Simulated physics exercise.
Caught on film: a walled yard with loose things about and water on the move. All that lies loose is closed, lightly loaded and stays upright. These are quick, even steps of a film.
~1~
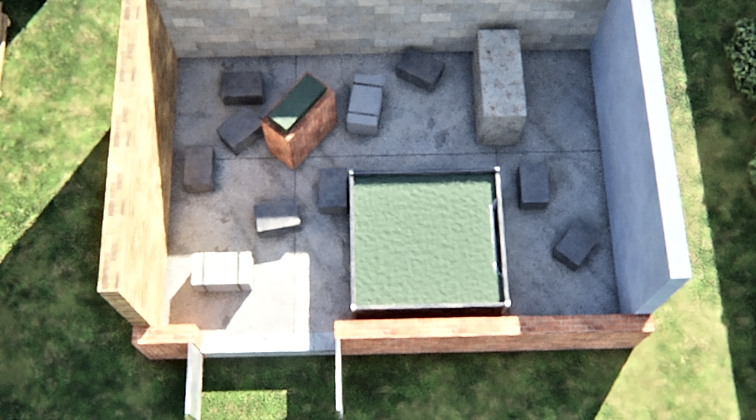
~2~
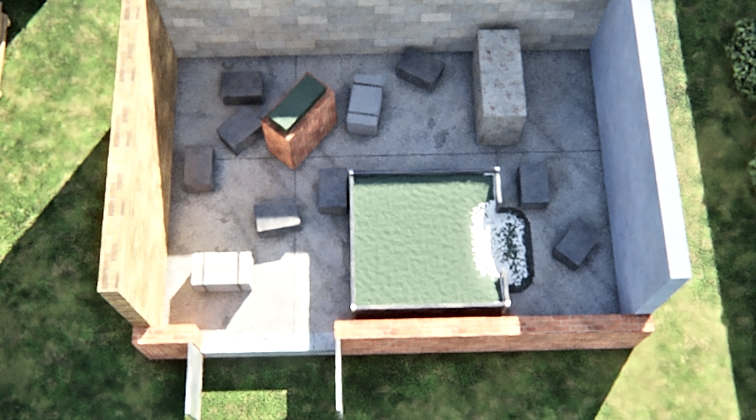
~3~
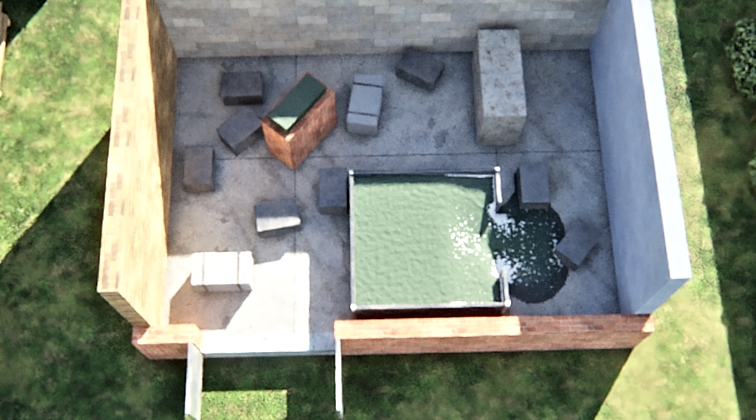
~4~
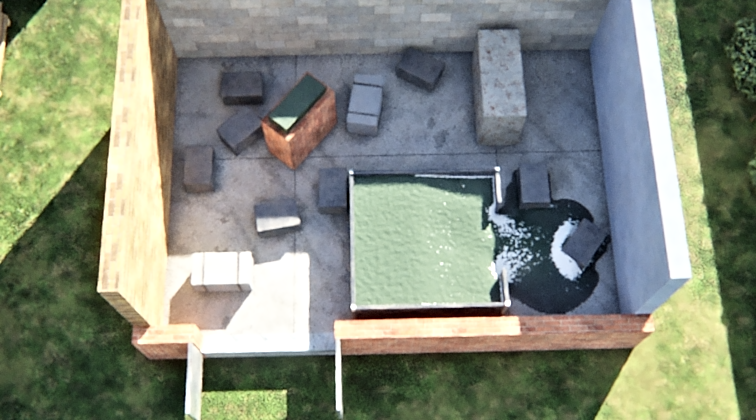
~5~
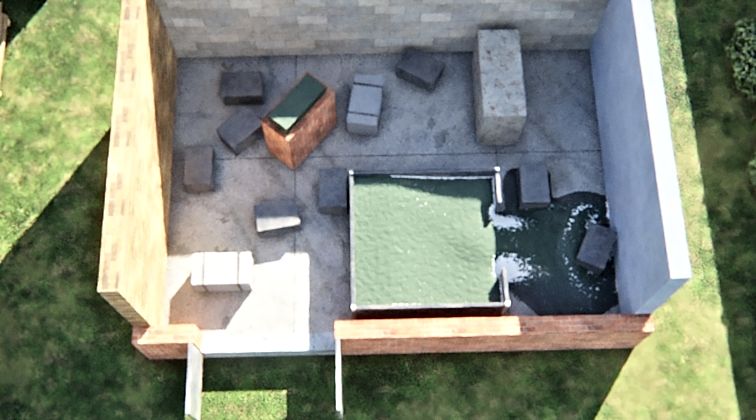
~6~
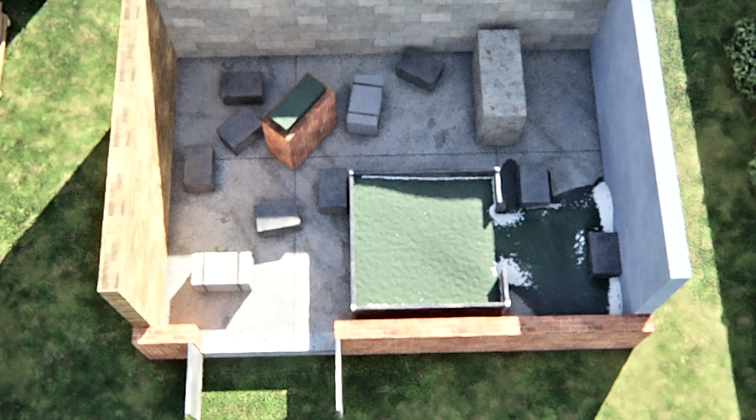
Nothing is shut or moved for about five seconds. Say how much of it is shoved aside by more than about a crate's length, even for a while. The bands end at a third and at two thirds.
That comes to not even a third.
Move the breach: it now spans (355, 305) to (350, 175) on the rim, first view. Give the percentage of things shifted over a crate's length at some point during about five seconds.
Near 70 in a hundred.
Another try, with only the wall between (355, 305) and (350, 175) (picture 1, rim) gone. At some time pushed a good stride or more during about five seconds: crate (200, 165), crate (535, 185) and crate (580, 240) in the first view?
In that order: Pushed that far, under that, less than that.
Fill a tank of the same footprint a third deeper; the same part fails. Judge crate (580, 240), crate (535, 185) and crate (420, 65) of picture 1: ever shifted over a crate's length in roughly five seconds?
In turn: That far or more, yes, moved that far.
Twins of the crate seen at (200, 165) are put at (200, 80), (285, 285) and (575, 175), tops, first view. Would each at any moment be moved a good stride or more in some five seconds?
In that order: Not that far, never so far, moved that far.
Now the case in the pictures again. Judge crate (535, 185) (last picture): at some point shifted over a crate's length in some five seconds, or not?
Answer: Moved that far.
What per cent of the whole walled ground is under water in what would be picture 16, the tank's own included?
Some 35 per cent.
A moment on, 0 of 10 are well off their spots; 1 afloat.
Next, 1 of 10 are well off their spots; 1 afloat.
Later, 2 of 10 are well off their spots; 1 afloat.
In the end, 3 of 10 are well off their spots, and 3 have been at some point; 1 afloat.
